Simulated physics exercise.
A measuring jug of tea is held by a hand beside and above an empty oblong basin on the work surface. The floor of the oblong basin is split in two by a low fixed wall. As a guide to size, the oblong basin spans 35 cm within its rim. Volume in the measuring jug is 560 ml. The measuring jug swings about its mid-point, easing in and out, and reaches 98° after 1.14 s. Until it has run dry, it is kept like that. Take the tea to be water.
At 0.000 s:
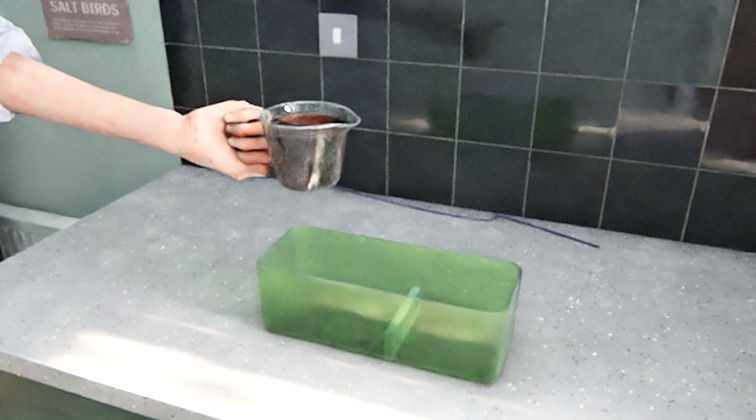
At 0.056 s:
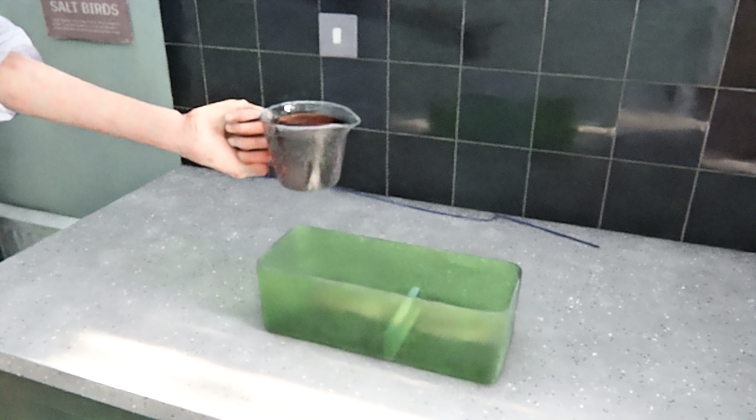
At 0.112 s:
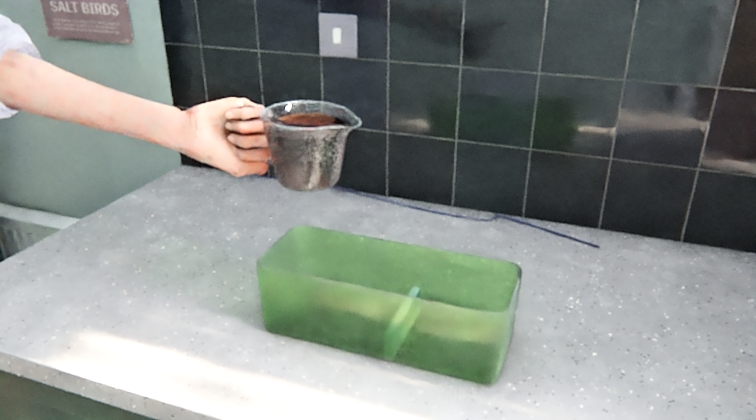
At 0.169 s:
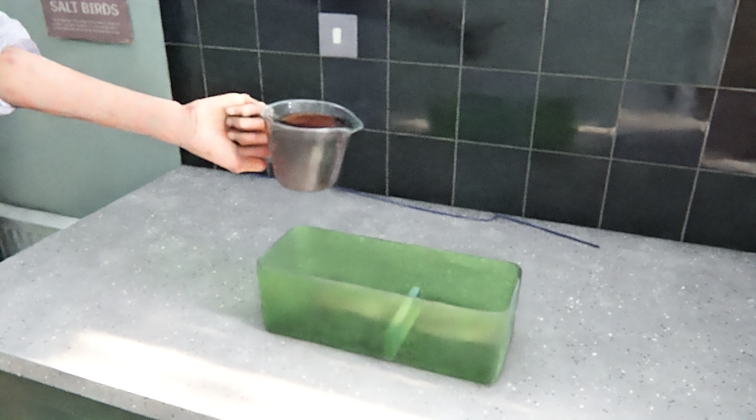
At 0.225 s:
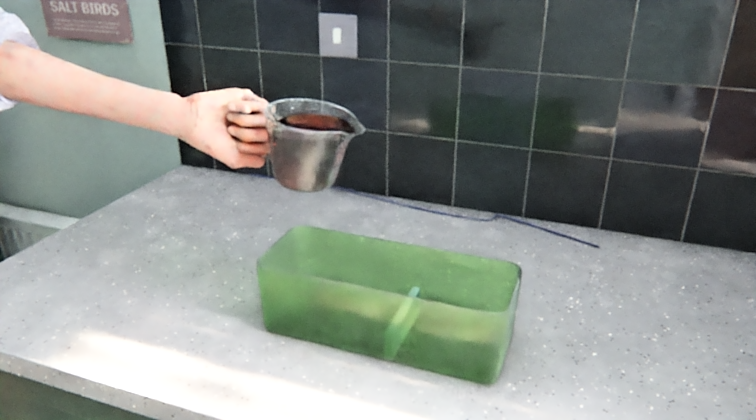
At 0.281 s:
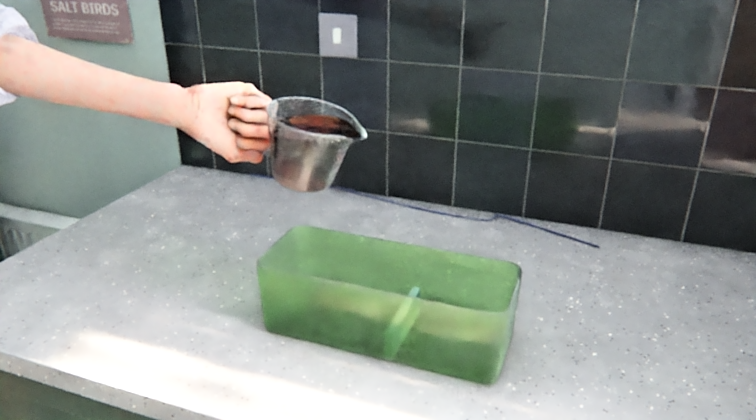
To begin with, a hand reaching in from the left holds a measuring jug of dark reddish-brown tea almost level above a green, see-through oblong basin on a speckled grey work surface. The hand then gradually tilts the jug slightly to the right, its spout dipping a little while the basin stays still.
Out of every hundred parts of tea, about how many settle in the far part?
About 46 out of 100.
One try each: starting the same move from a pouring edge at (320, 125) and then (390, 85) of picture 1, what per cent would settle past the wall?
I'd expect close to 5 per cent and then close to 90 per cent.
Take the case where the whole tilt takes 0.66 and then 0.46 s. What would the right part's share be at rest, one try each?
I'd say 30 percent on the first go, 20 percent on the next.
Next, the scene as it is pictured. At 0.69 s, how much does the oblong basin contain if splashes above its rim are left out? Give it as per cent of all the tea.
Near 12 in a hundred.
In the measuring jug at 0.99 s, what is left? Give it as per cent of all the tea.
Share remaining: Approx. 12 %.
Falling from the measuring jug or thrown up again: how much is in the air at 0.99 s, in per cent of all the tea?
Around 16 percent of it is airborne.
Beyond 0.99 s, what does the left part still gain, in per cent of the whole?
Near 24 in a hundred.
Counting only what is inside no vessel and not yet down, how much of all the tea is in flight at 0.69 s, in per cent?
Near 24 per cent at that time.
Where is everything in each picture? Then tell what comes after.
It leans 0°; its right rim is at (359, 122); the tea meets the walls at (273, 119) and (347, 128); the oblong basin's rim runs from (276, 244) to (515, 291); the wall's top is at (404, 310), in the first picture.
It leans 1°; its right rim is at (360, 122); the tea meets the walls at (274, 119) and (347, 129), in the second picture.
It leans 2°; its right rim is at (361, 124); the tea meets the walls at (274, 119) and (347, 129), in the third picture.
It leans 5°; its right rim is at (362, 127); the tea meets the walls at (275, 119) and (350, 130), in the fourth picture.
It leans 9°; its right rim is at (364, 132); the tea meets the walls at (277, 120) and (353, 131), in the fifth picture.
It leans 14°; its right rim is at (365, 137); the tea meets the walls at (278, 121) and (359, 133), in the sixth picture.
Then, 0.69 s in, the tilt is 65° and 63 per cent is still to pour, 2 is left of the wall and 10 right of it.
Then, 0.99 s in, the tilt is 94° and 12 per cent is still to pour, 29 is left of the wall and 44 right of it.
Then, 1.30 s in, the tilt is 98° and 0 per cent is still to pour, 52 is left of the wall and 45 right of it.
Then, 1.64 s in, the tilt is 98° and 0 per cent is still to pour, 53 is left of the wall and 46 right of it.
Finally, 53 per cent lies left of the wall, 46 right of it and 2 outside.
